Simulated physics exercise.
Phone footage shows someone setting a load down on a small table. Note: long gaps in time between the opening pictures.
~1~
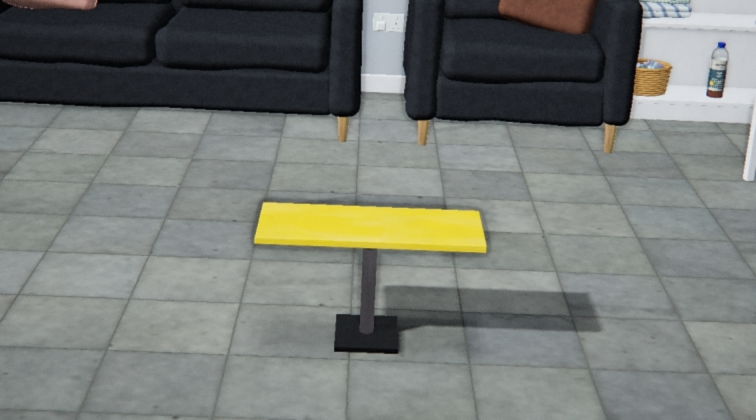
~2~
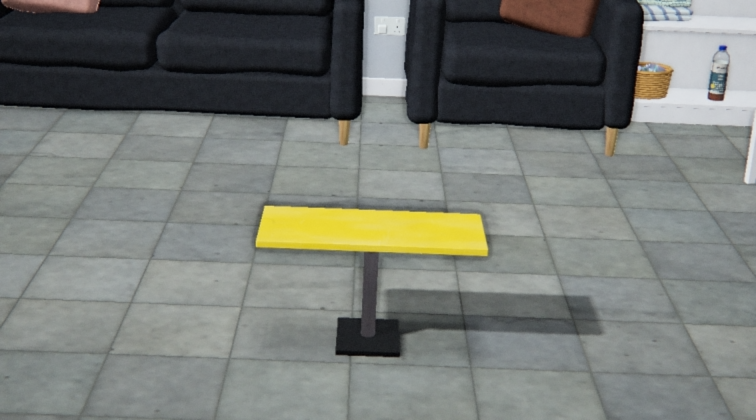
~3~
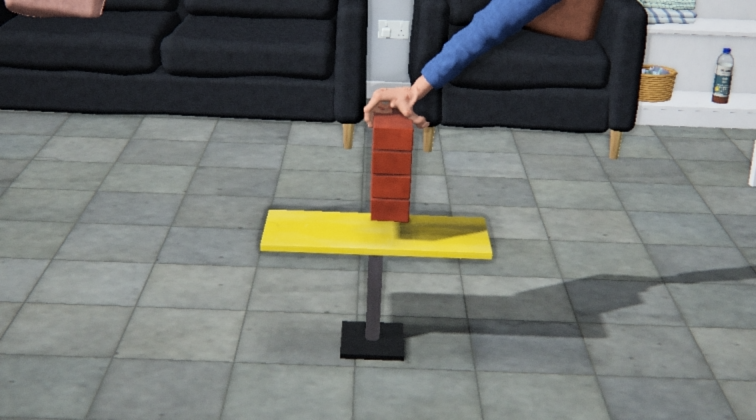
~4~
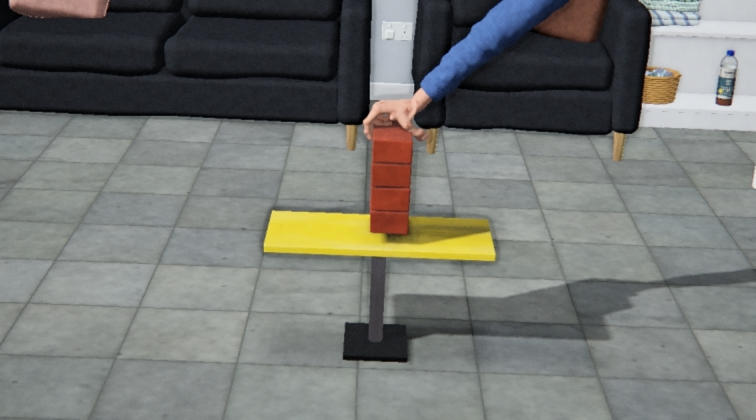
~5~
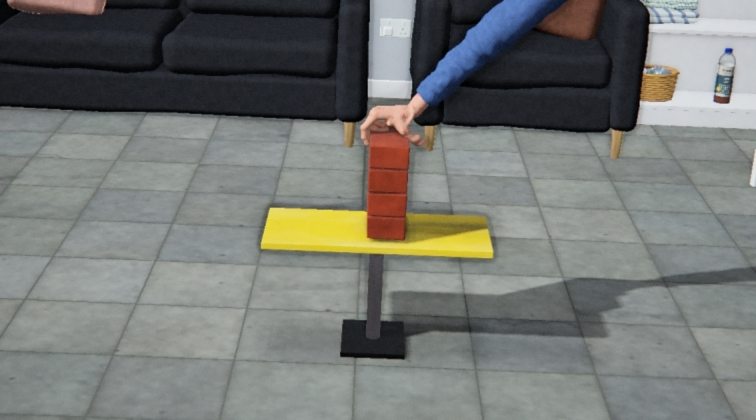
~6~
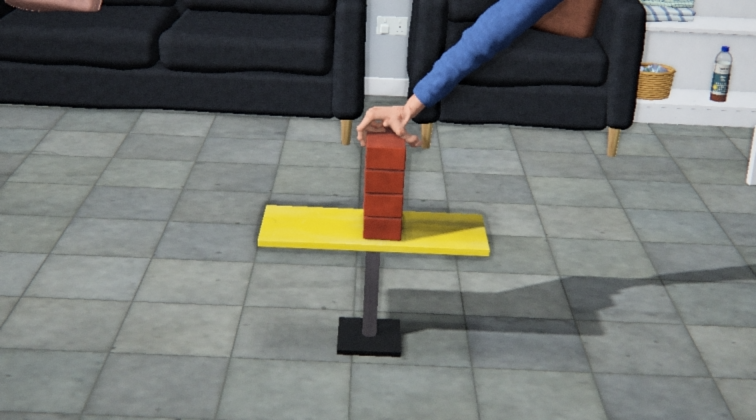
In a living room, a hand lowers a stack of red bricks onto a yellow table.
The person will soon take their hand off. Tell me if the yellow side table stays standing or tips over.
The yellow side table stays standing.
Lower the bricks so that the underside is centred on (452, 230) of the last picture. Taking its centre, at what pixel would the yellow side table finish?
Close to (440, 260).
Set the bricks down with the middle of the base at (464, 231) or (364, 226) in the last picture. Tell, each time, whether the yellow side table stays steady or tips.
Yellow side table, try 1: Falls; try 2: Stable.
Then, 0.28 s past the last view, yellow side table at rest near (375, 230).
Finally, the yellow side table keeps steady, near (375, 230).
